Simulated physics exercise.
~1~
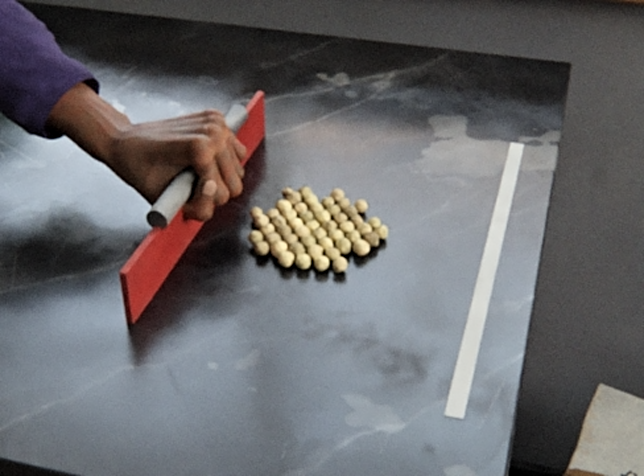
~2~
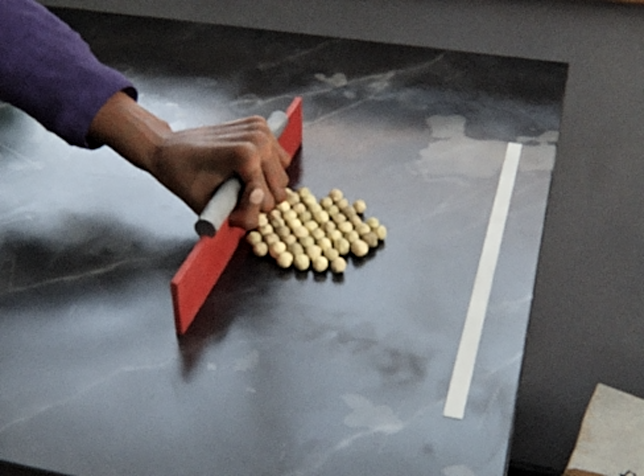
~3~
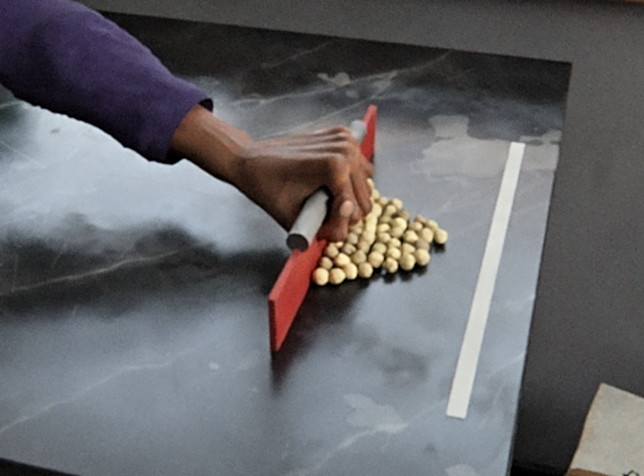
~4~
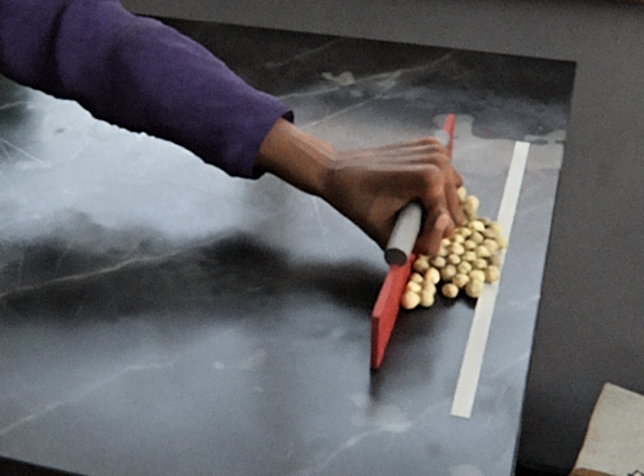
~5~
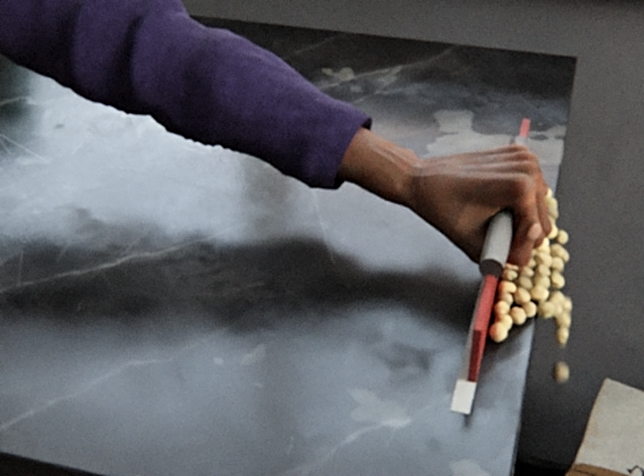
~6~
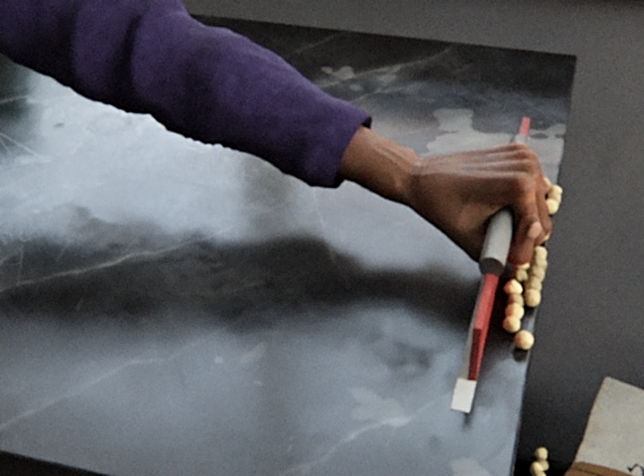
A hand gripping a red scraper pushed a cluster of small, pale yellow balls rightward across a dark, marbled table and stopped at the strip of white tape, where nearly half of them ended up over the edge while the rest stayed on the table.
